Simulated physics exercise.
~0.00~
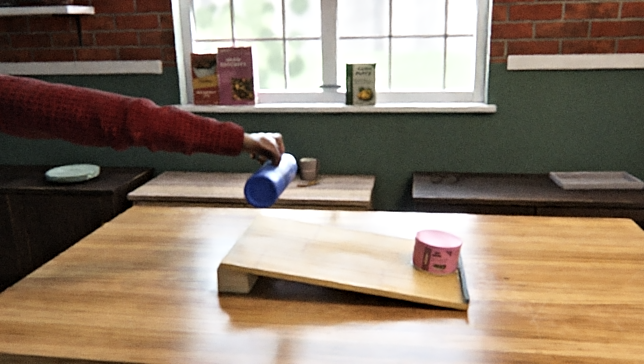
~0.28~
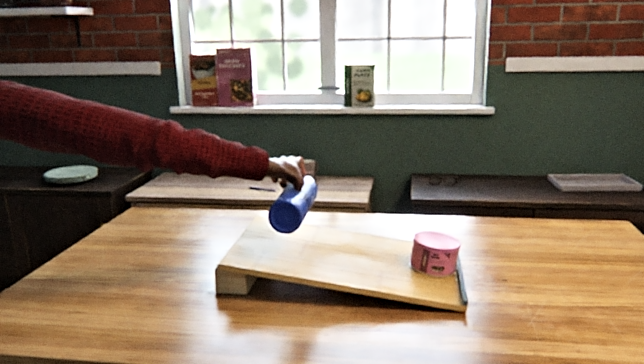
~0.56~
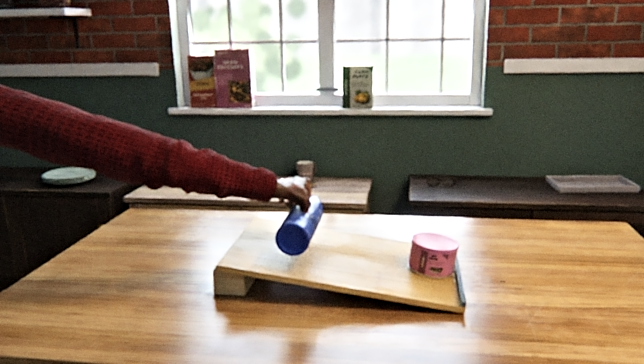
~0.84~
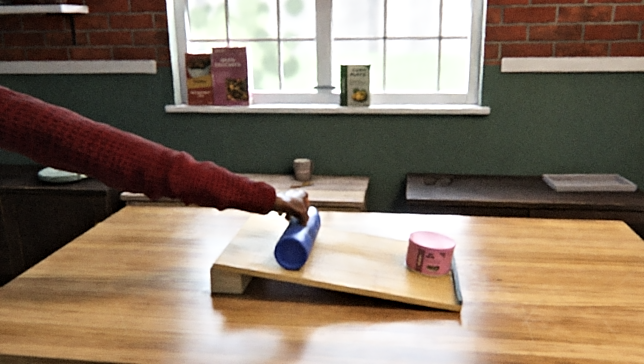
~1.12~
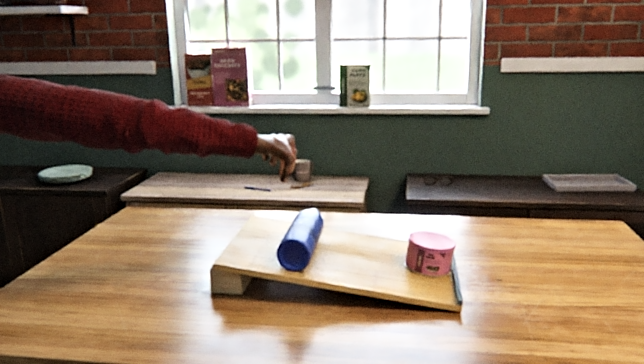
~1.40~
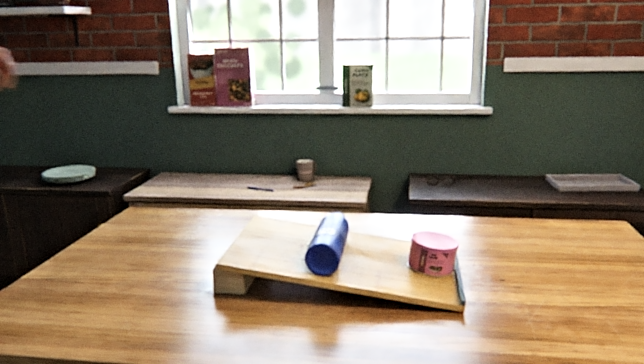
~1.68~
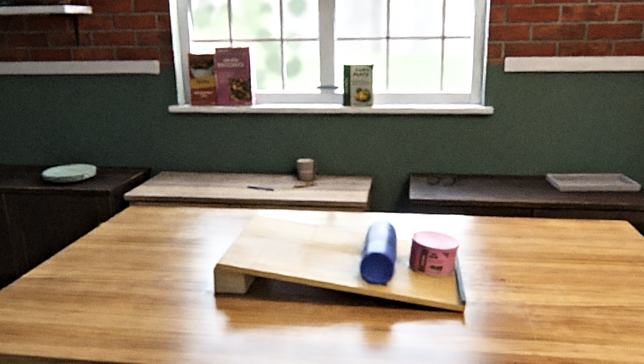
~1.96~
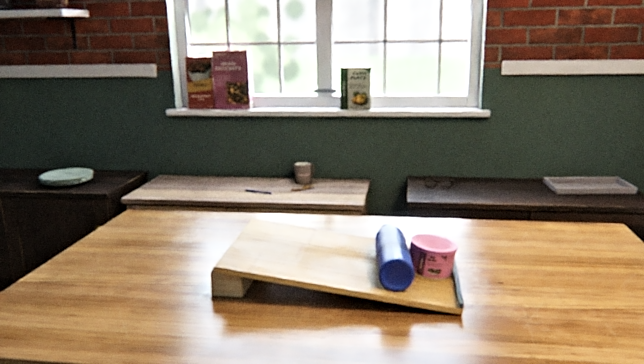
Blue bottle laid on a sloping board by a red-sleeved hand, then released, rolling down right to the pink tub.
